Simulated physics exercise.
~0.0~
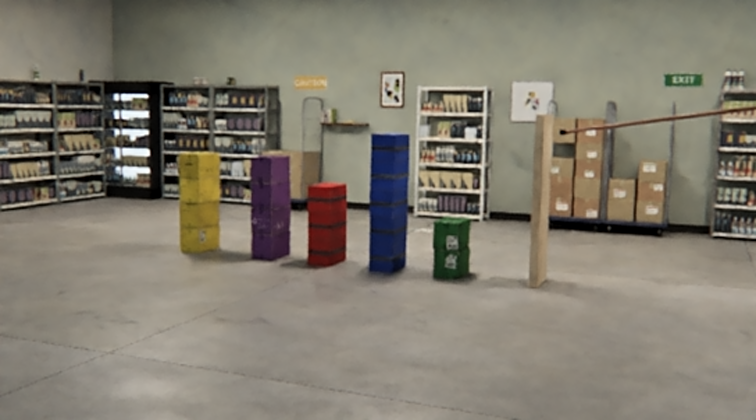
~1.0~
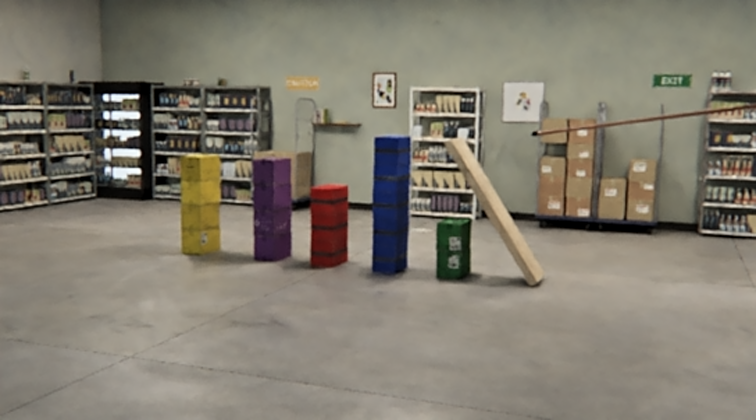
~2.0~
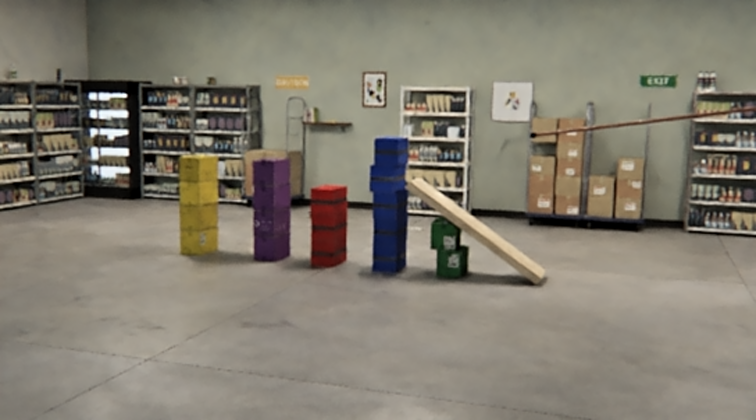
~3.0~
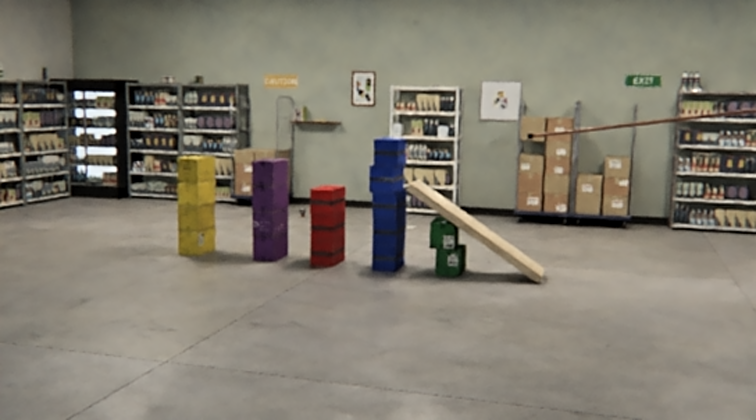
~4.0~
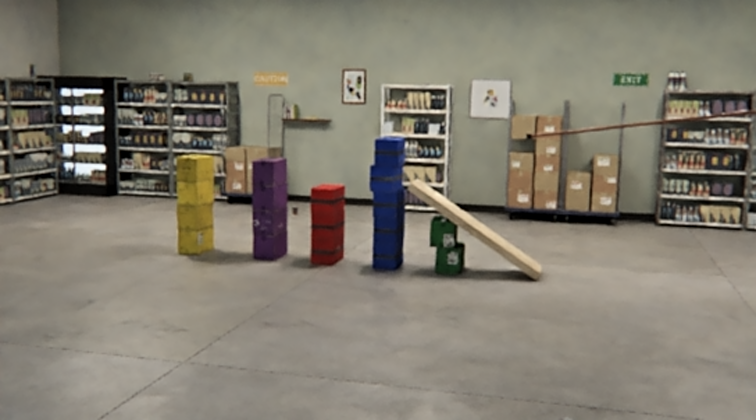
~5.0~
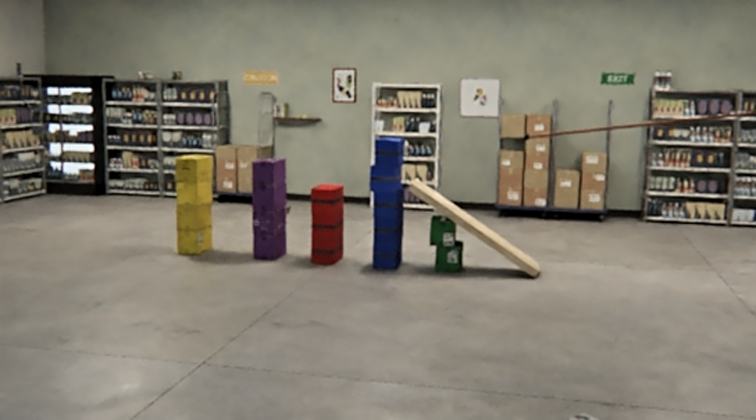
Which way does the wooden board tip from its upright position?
The board tips to the left, over the green column, and ends up leaning against the blue one.
